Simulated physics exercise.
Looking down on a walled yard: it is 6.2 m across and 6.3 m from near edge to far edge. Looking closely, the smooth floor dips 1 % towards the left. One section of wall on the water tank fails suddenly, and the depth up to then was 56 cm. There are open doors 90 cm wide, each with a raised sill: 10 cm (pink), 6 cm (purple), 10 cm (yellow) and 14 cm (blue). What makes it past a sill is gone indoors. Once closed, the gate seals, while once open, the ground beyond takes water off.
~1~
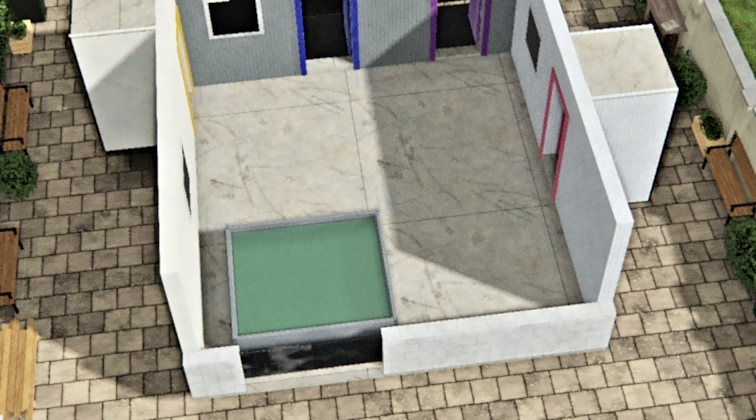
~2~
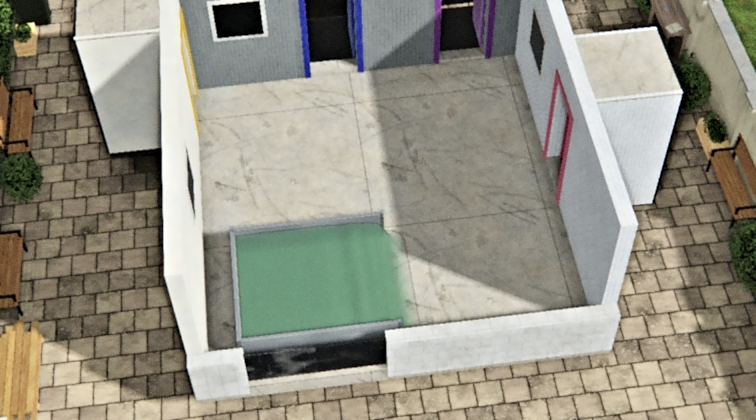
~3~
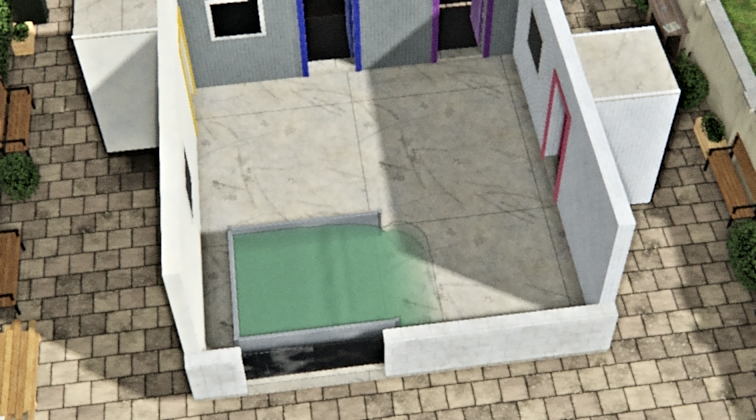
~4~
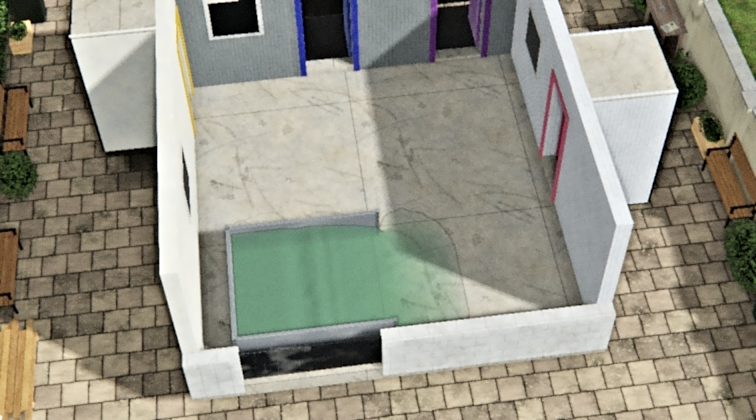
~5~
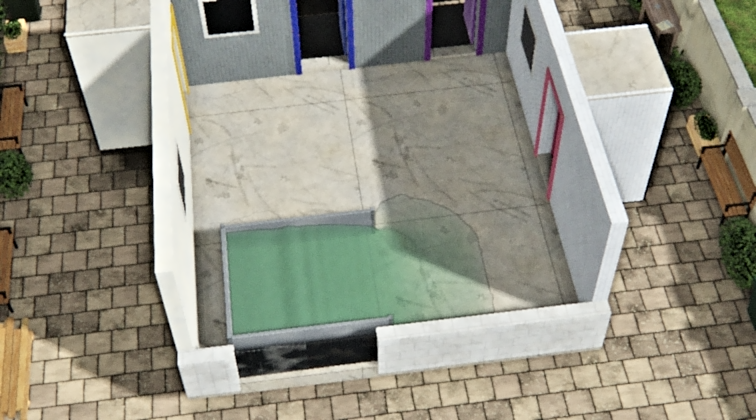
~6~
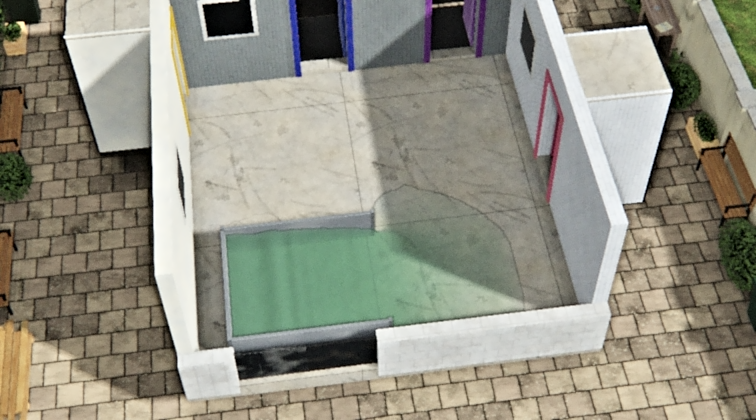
Green water pours from the right side of a tank and spreads across the pale floor.
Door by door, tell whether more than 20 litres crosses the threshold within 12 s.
Result: Pink door: Tops the amount. Purple door: Tops the amount. Yellow door: Tops the amount. Blue door: Falls short.
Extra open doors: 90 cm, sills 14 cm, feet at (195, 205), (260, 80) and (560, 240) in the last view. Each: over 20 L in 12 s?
Less, less, more.
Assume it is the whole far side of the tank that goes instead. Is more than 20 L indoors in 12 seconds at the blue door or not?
Against the limit, blue exceeds it.
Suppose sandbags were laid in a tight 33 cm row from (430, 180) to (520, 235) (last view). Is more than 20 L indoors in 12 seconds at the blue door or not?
Checked against the limit, blue is fine.
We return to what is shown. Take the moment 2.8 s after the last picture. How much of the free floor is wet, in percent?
45 %.
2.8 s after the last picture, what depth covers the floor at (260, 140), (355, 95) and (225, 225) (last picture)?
Spot one 0 cm, spot two 0 cm, spot three 0 cm.
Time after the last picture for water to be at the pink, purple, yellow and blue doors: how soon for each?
So, pink at 0.7 s, then purple at 2.8 s, yellow at 5.5 s, and blue at 4.0 s.
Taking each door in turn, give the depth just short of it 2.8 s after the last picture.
You'd get pink at 17 cm, purple at 7 cm, yellow at 0 cm, and blue at 0 cm.
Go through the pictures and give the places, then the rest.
In the first frame, the water tank at (309, 274) is whole and still, 56 cm deep.
In the second frame, the front is at a hidden place, 1.2 m from the gap at (389, 280); 0.5 m2 of floor is under water; 56 cm left at the back of the water tank.
In the third frame, water pours out at (386, 281) and has run 1.4 m, to a hidden place; typically 10 cm deep outside, 56 cm at the water tank's back.
In the fourth frame, water pours out at (384, 281) and has run 1.6 m, to a hidden place; typically 9 cm deep outside, 56 cm at the water tank's back.
In the fifth frame, the front is at a hidden place, 1.9 m from the gap at (380, 280); 4.3 m2 of floor is under water; 56 cm left at the back of the water tank.
In the sixth frame, water pours out at (379, 282) and has run 2.3 m, to (518, 314); typically 7 cm deep outside, 56 cm at the water tank's back.
Then, 0.7 s after the last picture water covers 30 % of the floor and is deepest (33 cm) near (576, 309); pink door not reached, purple door not reached, yellow door not reached, blue door not reached.
Then, 1.5 s after the last picture water covers 35 % of the floor and is deepest (40 cm) near (557, 321); pink door 18 cm at the sill, 6 L in, purple door not reached, yellow door not reached, blue door not reached.
Then, 2.8 s after the last picture water covers 45 % of the floor and is deepest (28 cm) near (560, 331); pink door 17 cm at the sill, 43 L in, purple door 7 cm at the sill, 0 L in, yellow door not reached, blue door not reached.
Then, 6.3 s after the last picture water covers 85 % of the floor and is deepest (22 cm) near (188, 90); pink door 6 cm at the sill, 62 L in, purple door 14 cm at the sill, 196 L in, yellow door 18 cm at the sill, 8 L in, blue door 11 cm at the sill, 0 L in.
Then, 11.3 s after the last picture water covers 100 % of the floor and is deepest (19 cm) near (201, 377); pink door 3 cm at the sill, 62 L in, purple door 5 cm at the sill, 241 L in, yellow door 12 cm at the sill, 121 L in, blue door 5 cm at the sill, 0 L in.
